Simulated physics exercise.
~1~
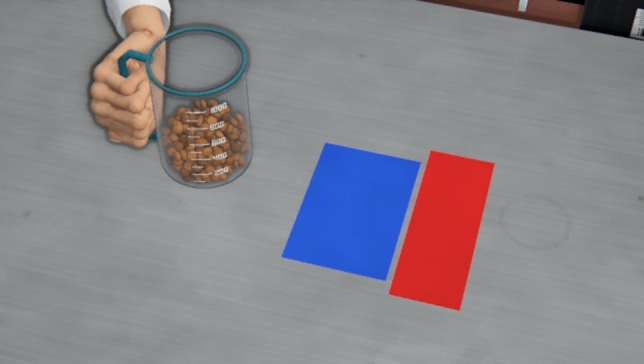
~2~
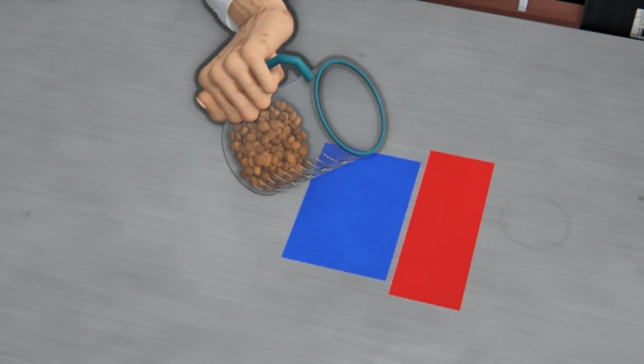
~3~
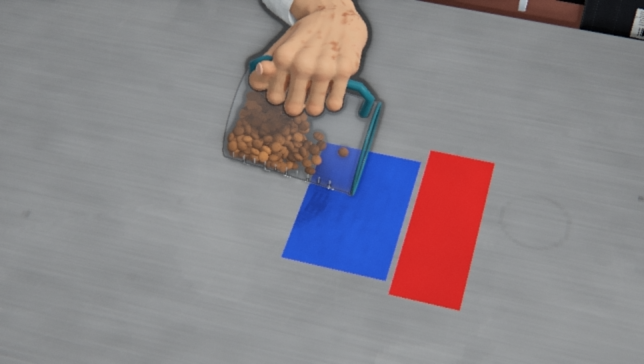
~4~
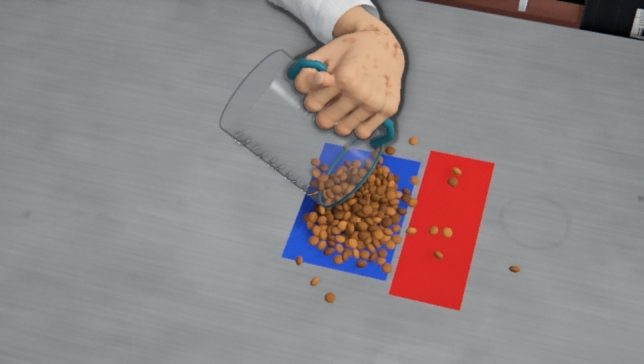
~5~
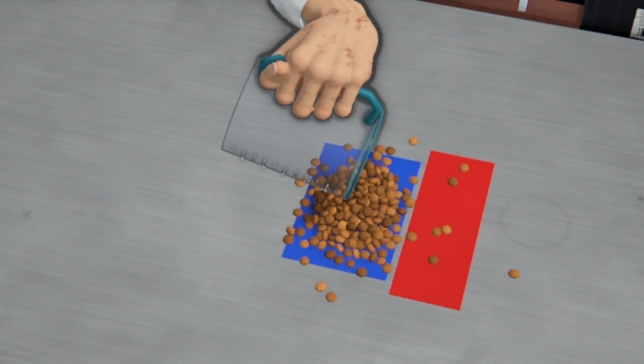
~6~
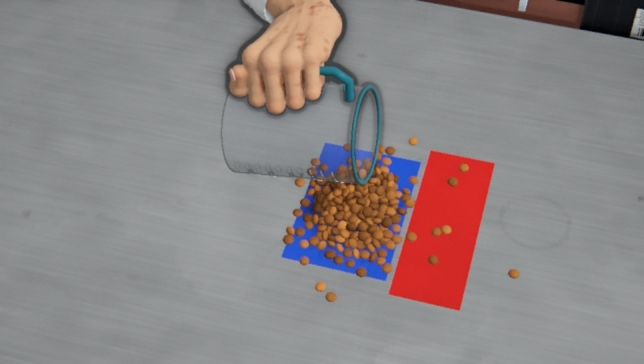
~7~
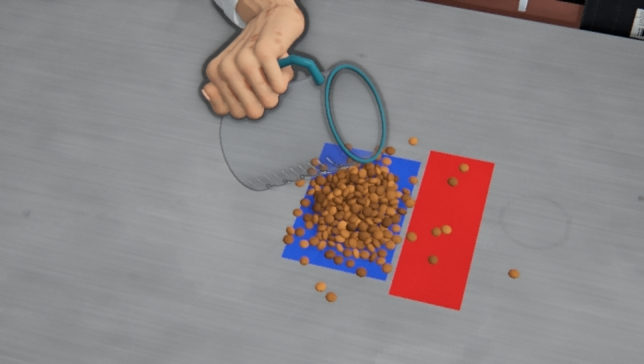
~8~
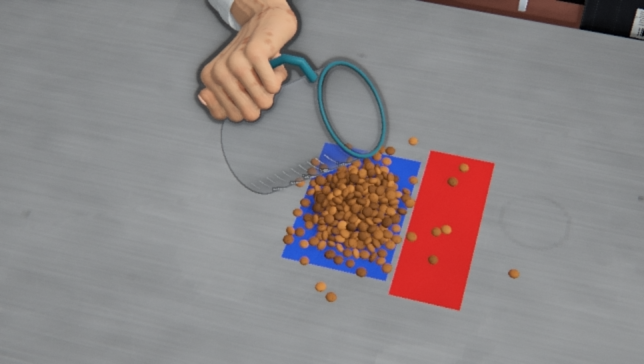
The footage shows a hand tipping a clear jug of brown kibble over a blue mat beside a red one, emptying it into a heap mostly on the blue, with a few pieces scattered on the red mat and table, before turning the empty jug partway back and holding it still.
